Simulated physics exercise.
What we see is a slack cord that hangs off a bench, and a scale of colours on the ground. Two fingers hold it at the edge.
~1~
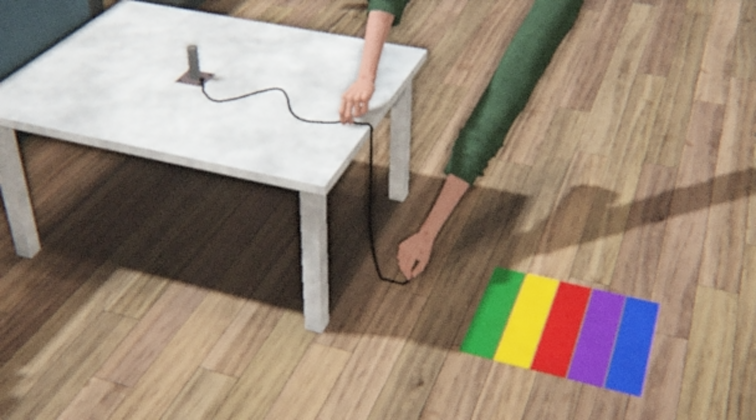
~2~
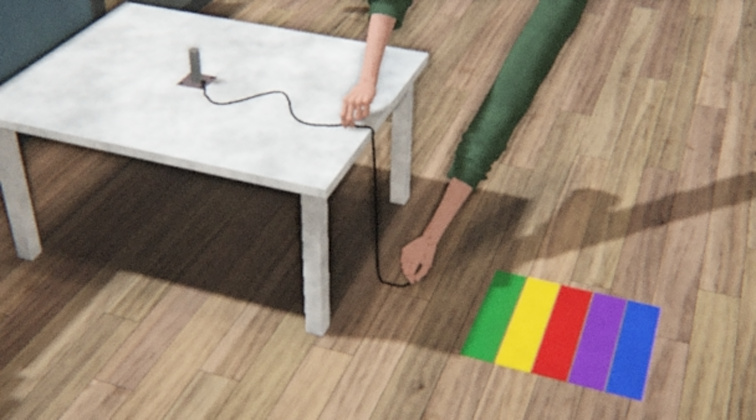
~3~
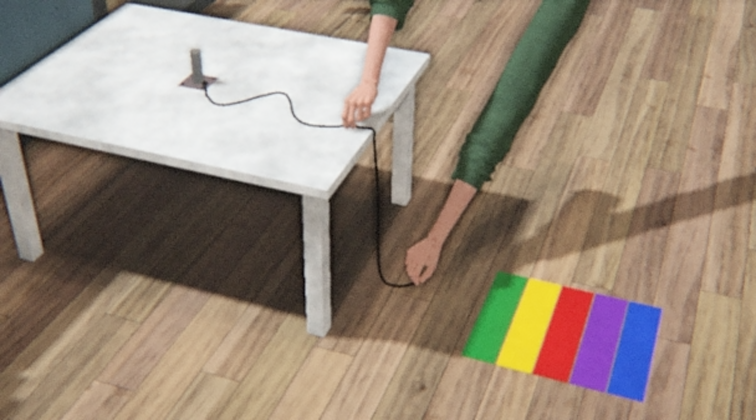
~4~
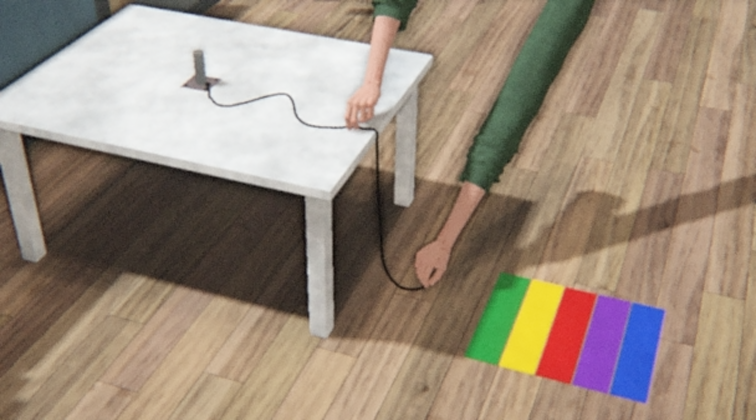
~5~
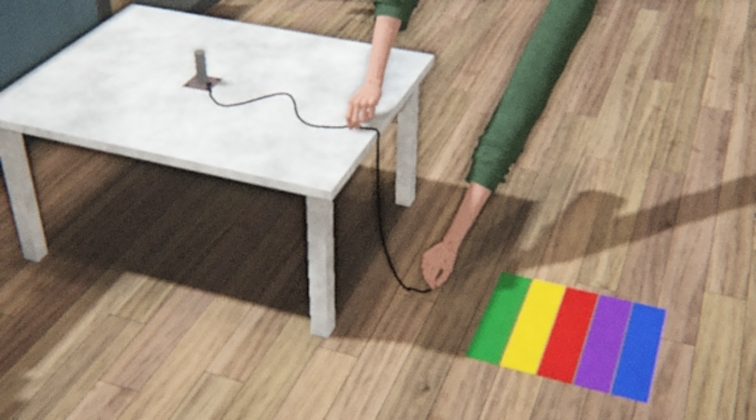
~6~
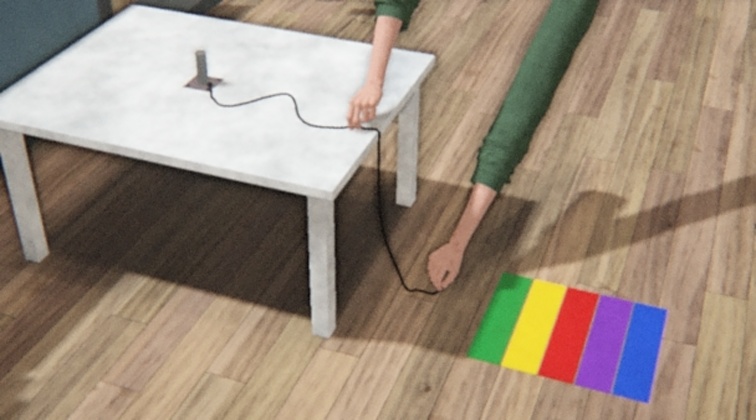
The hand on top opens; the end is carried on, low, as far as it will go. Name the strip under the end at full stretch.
The end stops over the purple strip.
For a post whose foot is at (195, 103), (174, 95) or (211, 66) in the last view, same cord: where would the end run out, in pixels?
About (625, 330), (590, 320) and (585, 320).
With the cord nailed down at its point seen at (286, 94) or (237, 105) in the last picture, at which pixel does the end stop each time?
Try by try, around (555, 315) and (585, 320).
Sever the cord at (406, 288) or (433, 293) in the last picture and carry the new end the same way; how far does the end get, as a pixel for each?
In that order: (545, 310) and (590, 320).
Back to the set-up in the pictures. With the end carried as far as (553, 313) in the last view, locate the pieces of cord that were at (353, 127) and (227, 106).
About (390, 165), and the other about (259, 95).
Soon after, end near (553, 313); over yellow.
After that, end near (588, 321); over red.
At the stop, end near (608, 326); over purple. It gets as far as the purple strip.
